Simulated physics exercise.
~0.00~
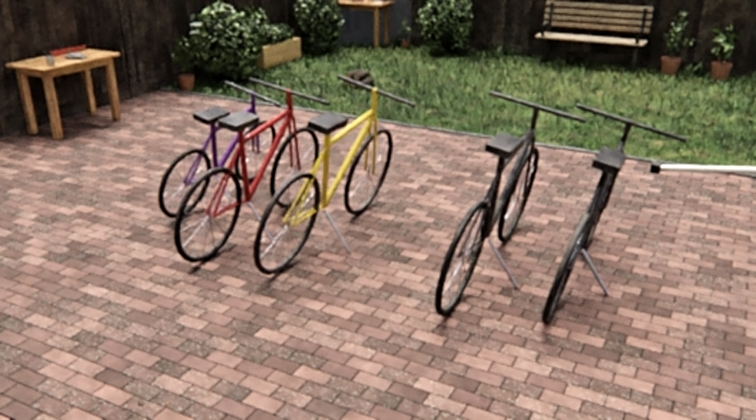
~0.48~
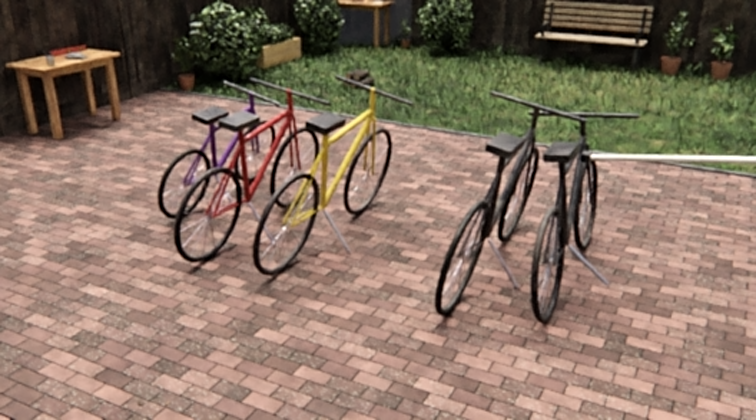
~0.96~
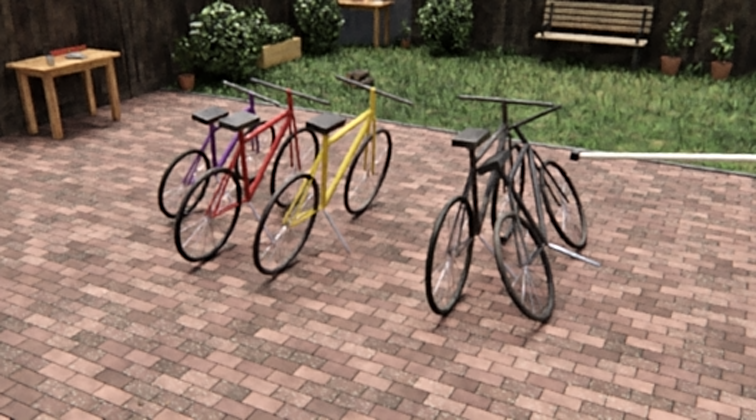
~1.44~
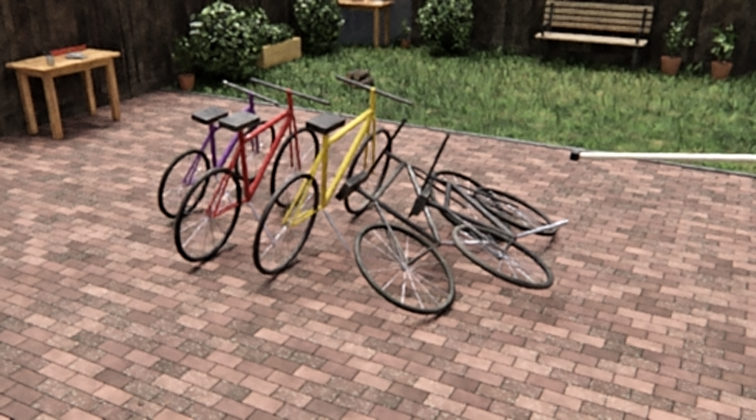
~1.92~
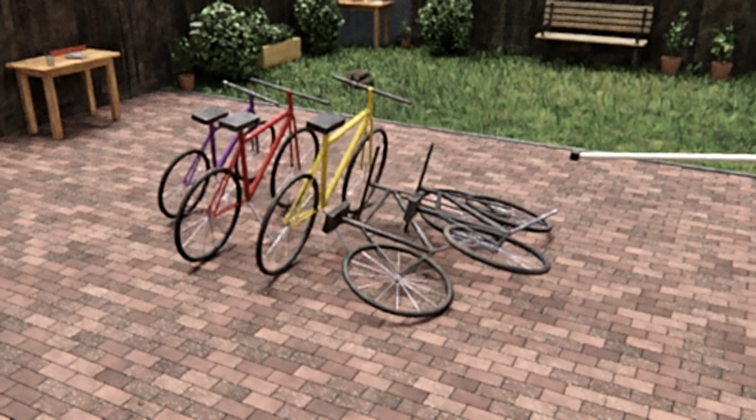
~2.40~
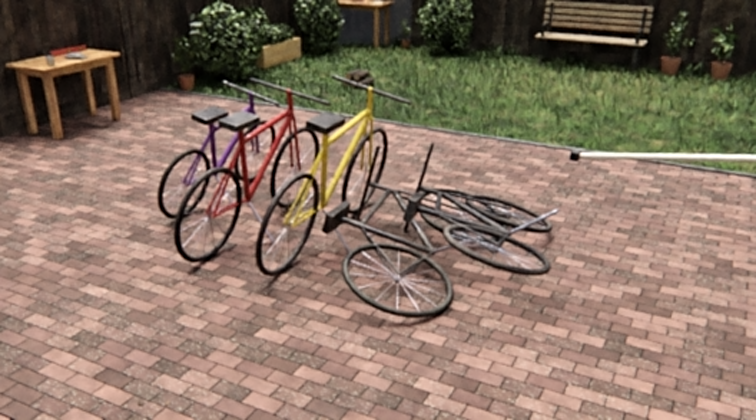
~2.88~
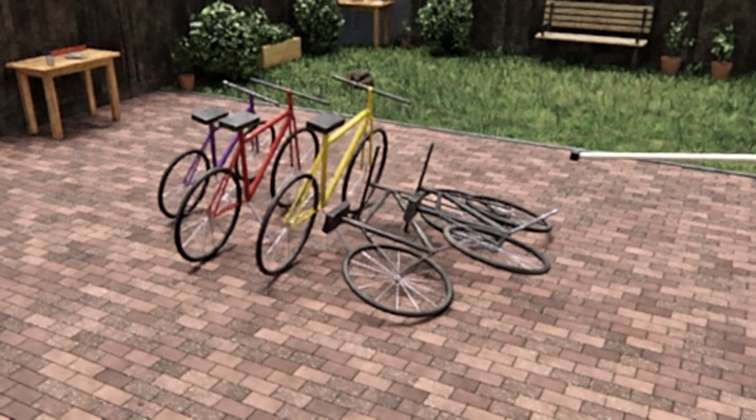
In a yard, a pole tips one dark bicycle into another, and three bicycles stay standing.
